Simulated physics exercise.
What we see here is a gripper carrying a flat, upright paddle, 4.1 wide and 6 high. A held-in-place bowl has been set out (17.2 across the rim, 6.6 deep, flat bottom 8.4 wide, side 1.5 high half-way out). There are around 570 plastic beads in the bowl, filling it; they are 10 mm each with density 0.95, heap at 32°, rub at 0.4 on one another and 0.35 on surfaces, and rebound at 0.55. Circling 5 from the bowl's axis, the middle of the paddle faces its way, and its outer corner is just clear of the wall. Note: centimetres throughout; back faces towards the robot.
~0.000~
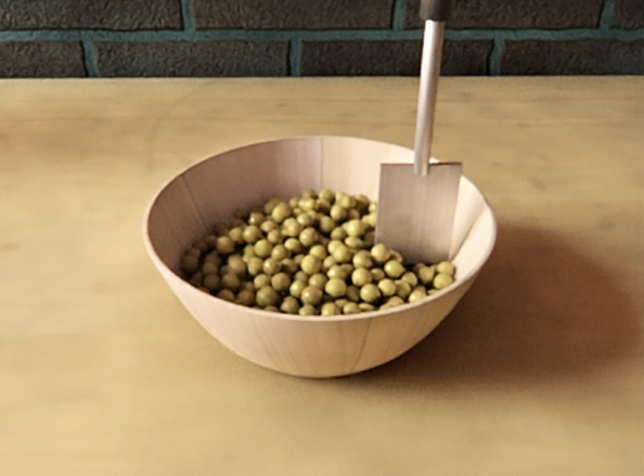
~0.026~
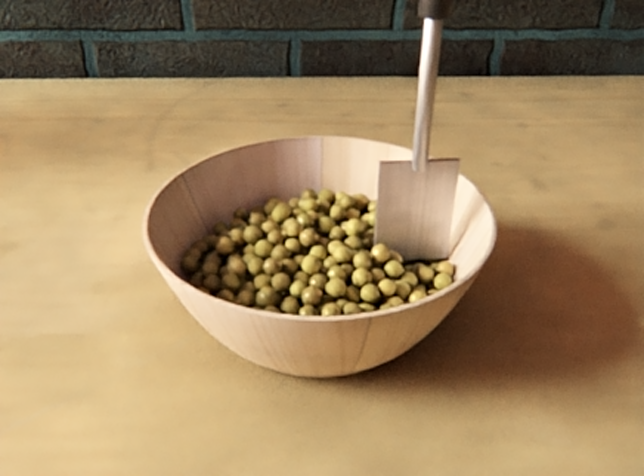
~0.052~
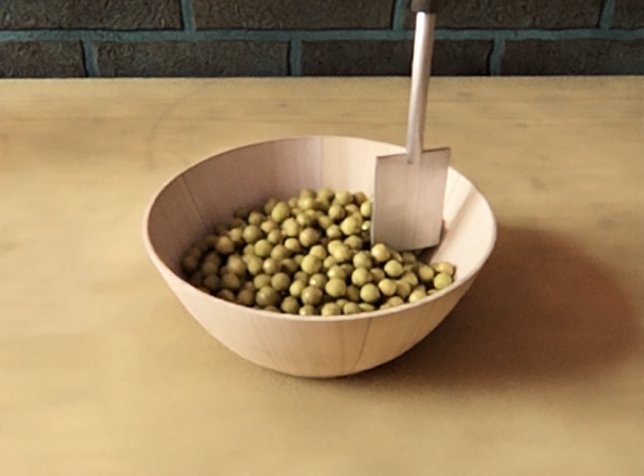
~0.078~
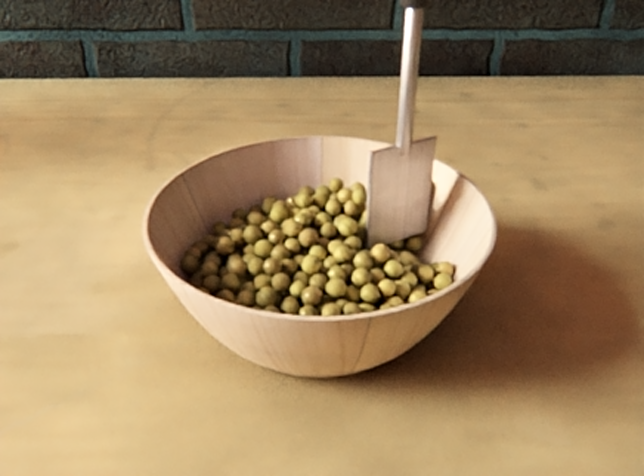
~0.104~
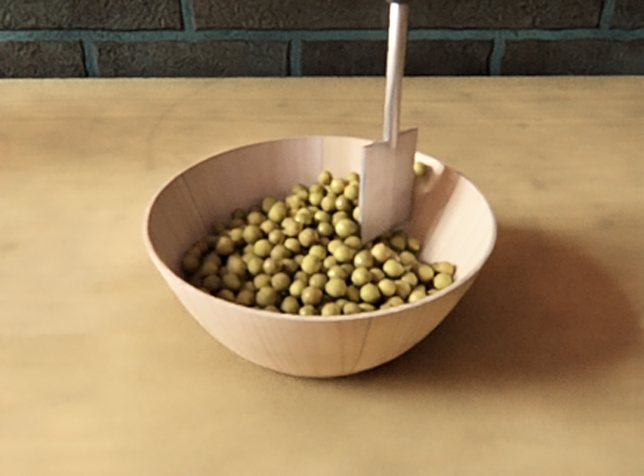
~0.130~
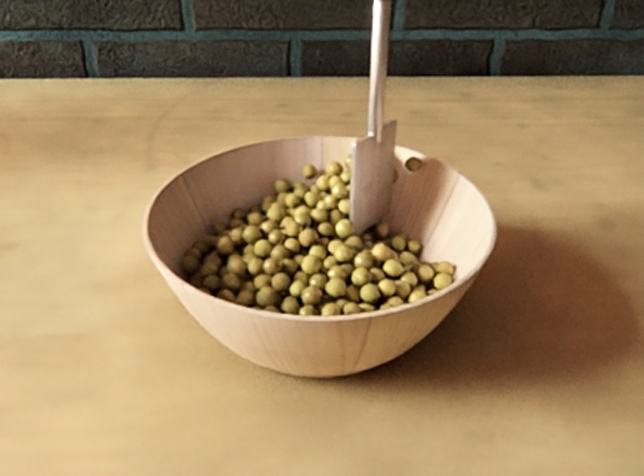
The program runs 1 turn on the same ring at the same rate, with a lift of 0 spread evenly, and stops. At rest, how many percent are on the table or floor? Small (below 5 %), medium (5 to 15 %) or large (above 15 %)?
It is medium.
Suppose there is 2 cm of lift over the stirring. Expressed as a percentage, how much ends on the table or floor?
Estimate: Close to 0 %.
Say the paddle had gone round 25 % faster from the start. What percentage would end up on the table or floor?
Then roughly 10 %.
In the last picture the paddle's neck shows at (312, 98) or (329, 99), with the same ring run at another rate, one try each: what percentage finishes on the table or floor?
About 20 % for one try and about 15 % for the other, in order.
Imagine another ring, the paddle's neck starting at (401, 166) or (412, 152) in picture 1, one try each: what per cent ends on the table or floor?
10 and 10 per cent.
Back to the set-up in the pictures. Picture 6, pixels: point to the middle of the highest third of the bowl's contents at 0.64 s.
The centre lies near (398, 271) in the last picture.
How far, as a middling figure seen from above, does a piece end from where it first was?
Reading: Around 2 cm.
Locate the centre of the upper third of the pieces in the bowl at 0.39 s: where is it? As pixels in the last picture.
Somewhere around (249, 266) in the last view.
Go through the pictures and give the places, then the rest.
The first frame shows the paddle neck at (424, 135), 0° round; upper third of the load around (319, 255), from x 190 to 445, top at y 195; 569 in the bowl.
The second frame shows the paddle neck at (423, 132), 4° round; upper third of the load around (318, 254), from x 190 to 445, top at y 195.
The third frame shows the paddle neck at (416, 125), 15° round; upper third of the load around (319, 249), from x 190 to 445, top at y 195.
The fourth frame shows the paddle neck at (406, 117), 27° round; upper third of the load around (321, 246), from x 190 to 445, top at y 175.
The fifth frame shows the paddle neck at (393, 111), 39° round; upper third of the load around (318, 248), from x 190 to 445, top at y 155.
The sixth frame shows the paddle neck at (377, 105), 51° round; upper third of the load around (316, 246), from x 190 to 445, top at y 145; 569 in the bowl.
After 0.39 s, 171° round, highest piece 8 above the table; 566 in the bowl, 3 in flight or on the tool.
After 0.64 s, 291° round, highest piece 9 above the table; 536 in the bowl, 25 on the table or floor, 8 in flight or on the tool.
After 0.97 s, 0° round, highest piece 7 above the table; 520 in the bowl, 49 on the table or floor.
After 1.67 s, 0° round, highest piece 7 above the table; 520 in the bowl, 49 on the table or floor.
In the end, 520 in the bowl, 49 on the table or floor. That is 9 % on the table or floor.
